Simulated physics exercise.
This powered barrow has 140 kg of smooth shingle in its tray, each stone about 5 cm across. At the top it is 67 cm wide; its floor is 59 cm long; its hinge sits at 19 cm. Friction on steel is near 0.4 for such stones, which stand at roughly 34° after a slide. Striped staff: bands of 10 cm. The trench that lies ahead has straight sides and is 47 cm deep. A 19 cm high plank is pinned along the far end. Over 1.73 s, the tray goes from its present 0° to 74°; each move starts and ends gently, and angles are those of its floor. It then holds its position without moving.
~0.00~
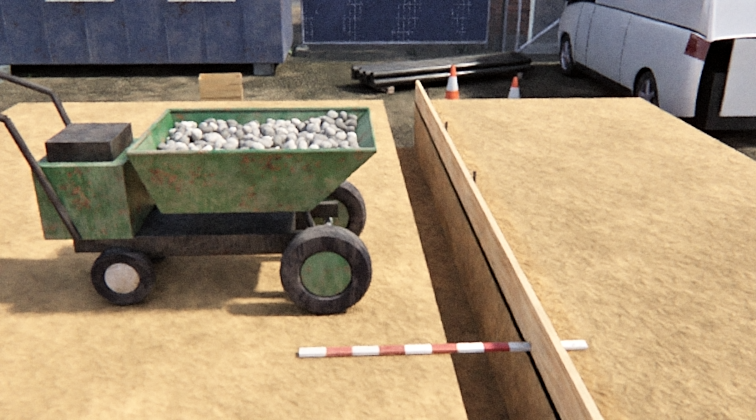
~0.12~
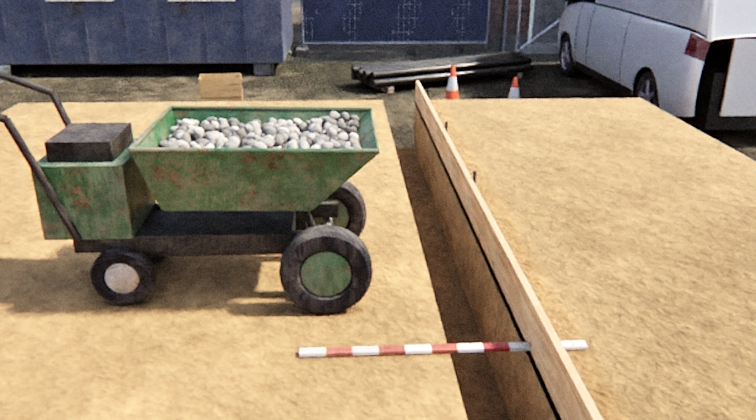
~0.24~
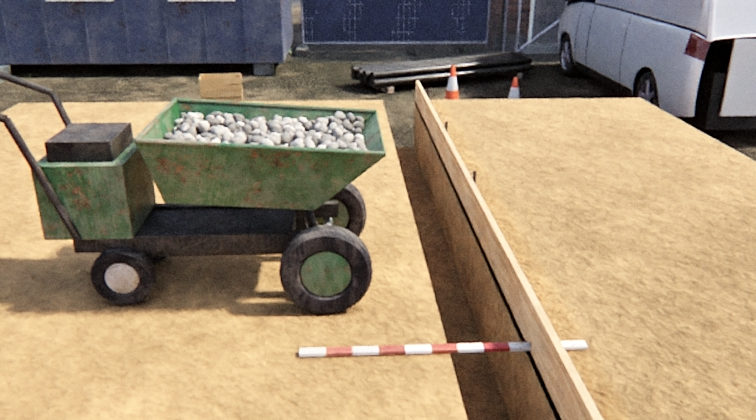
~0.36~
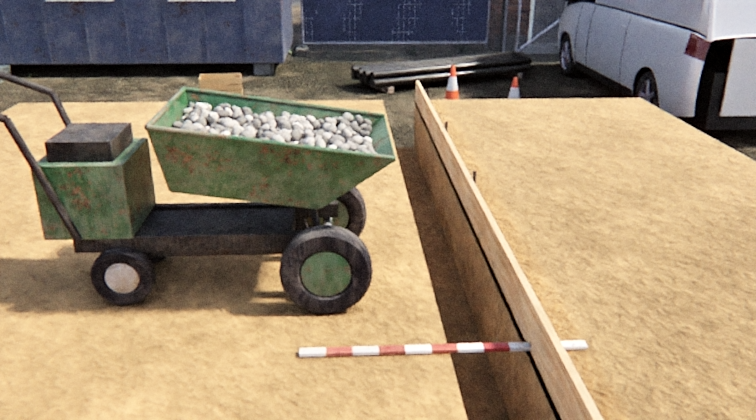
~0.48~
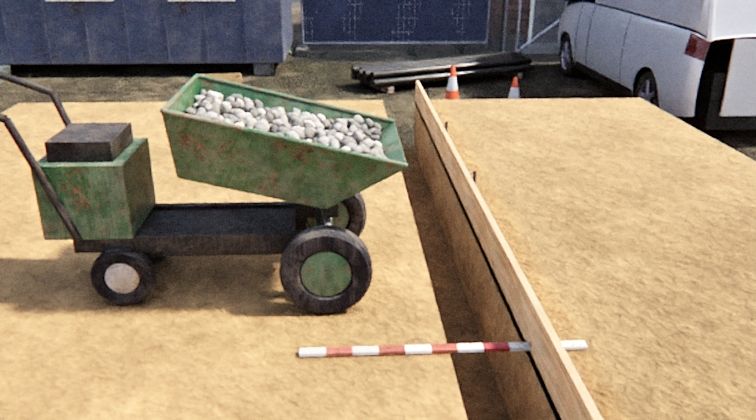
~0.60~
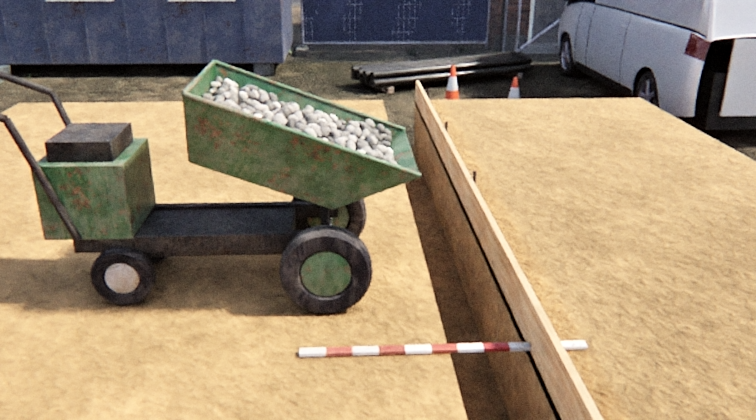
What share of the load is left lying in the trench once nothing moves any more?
About 90 per cent.
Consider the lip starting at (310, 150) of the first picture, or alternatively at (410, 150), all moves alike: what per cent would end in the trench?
Roughly 85 in a hundred, then 45 in a hundred.
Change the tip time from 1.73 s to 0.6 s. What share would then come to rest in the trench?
Probably about 70 in a hundred.
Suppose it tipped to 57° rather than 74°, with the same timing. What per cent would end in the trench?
Roughly 85 per cent would end in the trench.
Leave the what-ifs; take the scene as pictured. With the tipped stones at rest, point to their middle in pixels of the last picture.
Resting centre: About (464, 340).
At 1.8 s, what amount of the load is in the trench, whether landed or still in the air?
Some 75 per cent of the load by that point.
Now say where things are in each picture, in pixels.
In the first picture, the tray is at 0°, its lip at (377, 151); the top of the load is at (310, 126).
In the second picture, the tray is at 1°, its lip at (379, 151); the top of the load is at (297, 127); the stones move at 0.2 m/s on average.
In the third picture, lip at (386, 154), floor tilted 4°, highest stones at (209, 125); the stones move at 0.3 m/s on average.
In the fourth picture, the tray is at 8°, its lip at (395, 159); the top of the load is at (201, 115); the stones move at 0.4 m/s on average.
In the fifth picture, lip at (407, 166), floor tilted 14°, highest stones at (209, 101); the stones move at 0.5 m/s on average.
In the sixth picture, lip at (420, 176), floor tilted 21°, highest stones at (222, 88); the stones move at 0.5 m/s on average.
After 1.3 s the floor is at 63°; 93 % in the tray, 7 % in the trench; the foremost stones are at (488, 254).
After 1.8 s the floor is at 74°; 18 % in the tray, 73 % in the trench, 10 % past the trench; the foremost stones are at (609, 268).
After 2.2 s the floor is at 74°; 1 % in the tray, 89 % in the trench, 10 % past the trench; the foremost stones are at (655, 274).
After 4.1 s the floor is at 74°; 0 % in the tray, 90 % in the trench, 10 % past the trench; the foremost stones are at (661, 271).
